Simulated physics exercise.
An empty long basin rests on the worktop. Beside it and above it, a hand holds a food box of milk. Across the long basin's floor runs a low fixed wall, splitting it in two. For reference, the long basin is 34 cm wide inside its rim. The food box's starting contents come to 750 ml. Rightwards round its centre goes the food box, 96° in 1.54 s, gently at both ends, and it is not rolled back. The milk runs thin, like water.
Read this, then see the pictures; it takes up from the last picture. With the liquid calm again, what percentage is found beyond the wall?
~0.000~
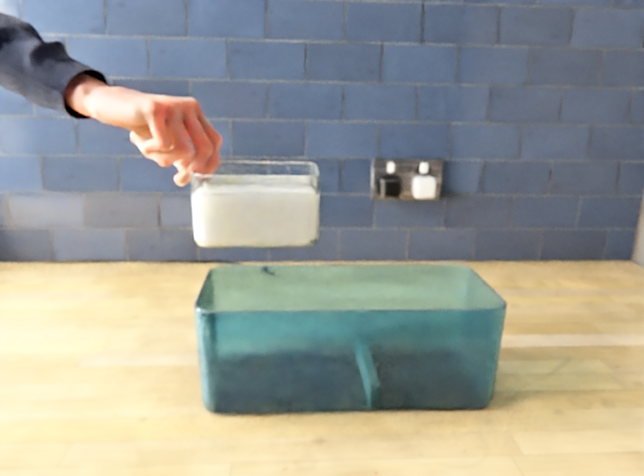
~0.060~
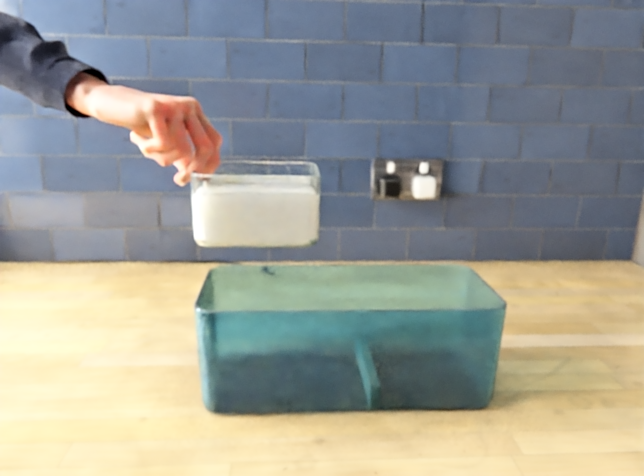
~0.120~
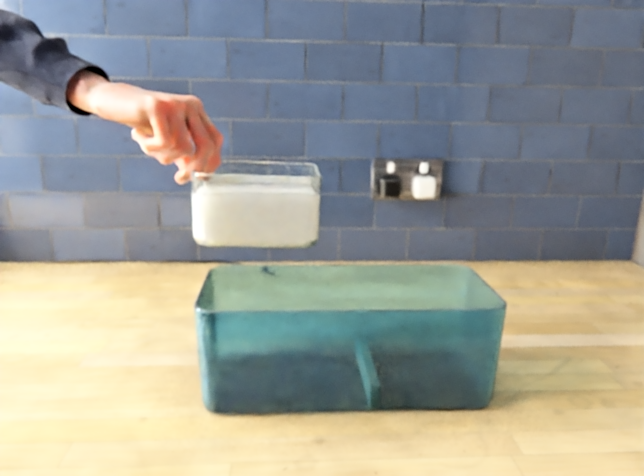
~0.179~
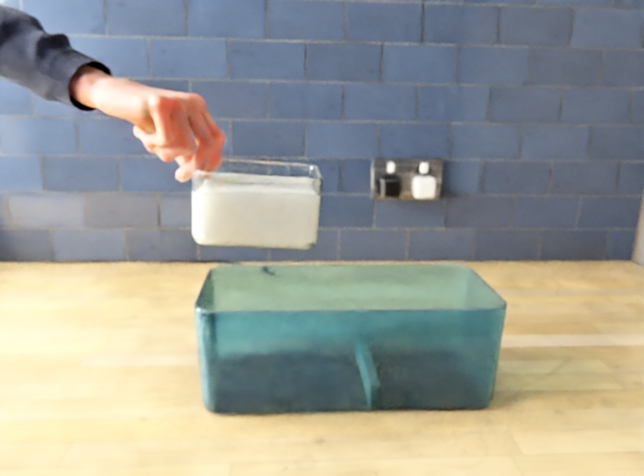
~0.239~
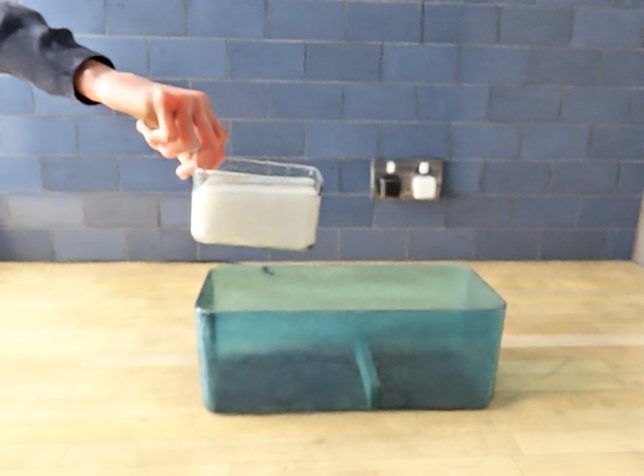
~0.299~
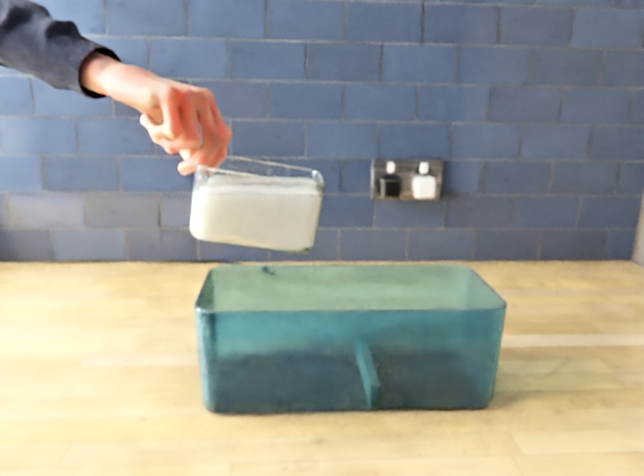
Beyond the wall there is roughly 53 percent.
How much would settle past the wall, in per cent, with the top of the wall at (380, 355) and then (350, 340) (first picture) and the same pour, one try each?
Around 40 and 70 percent, in that order.
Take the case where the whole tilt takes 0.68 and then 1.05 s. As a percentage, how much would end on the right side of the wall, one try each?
Try 1: 45 %; try 2: 55 %.
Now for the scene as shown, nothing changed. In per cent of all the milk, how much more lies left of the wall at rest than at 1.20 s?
Change: Approx. 28 %.
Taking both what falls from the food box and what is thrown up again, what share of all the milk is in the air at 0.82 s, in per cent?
Near 20 per cent at that moment.
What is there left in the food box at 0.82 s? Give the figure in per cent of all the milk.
Near 68 in a hundred.
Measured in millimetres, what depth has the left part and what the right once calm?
Final reading - left some 14 mm, right some 22 mm.
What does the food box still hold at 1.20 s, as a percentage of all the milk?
Close to 20 percent of the total.
Then, 0.82 s in, the tilt is 53° and 68 per cent is still to pour, 4 is left of the wall and 7 right of it.
Then, 1.20 s in, the tilt is 85° and 19 per cent is still to pour, 19 is left of the wall and 56 right of it.
Then, 1.61 s in, the tilt is 96° and 3 per cent is still to pour, 42 is left of the wall and 53 right of it.
Then, 2.04 s in, the tilt is 96° and 0 per cent is still to pour, 47 is left of the wall and 53 right of it.
Finally, 47 per cent lies left of the wall, 53 right of it and 0 outside.
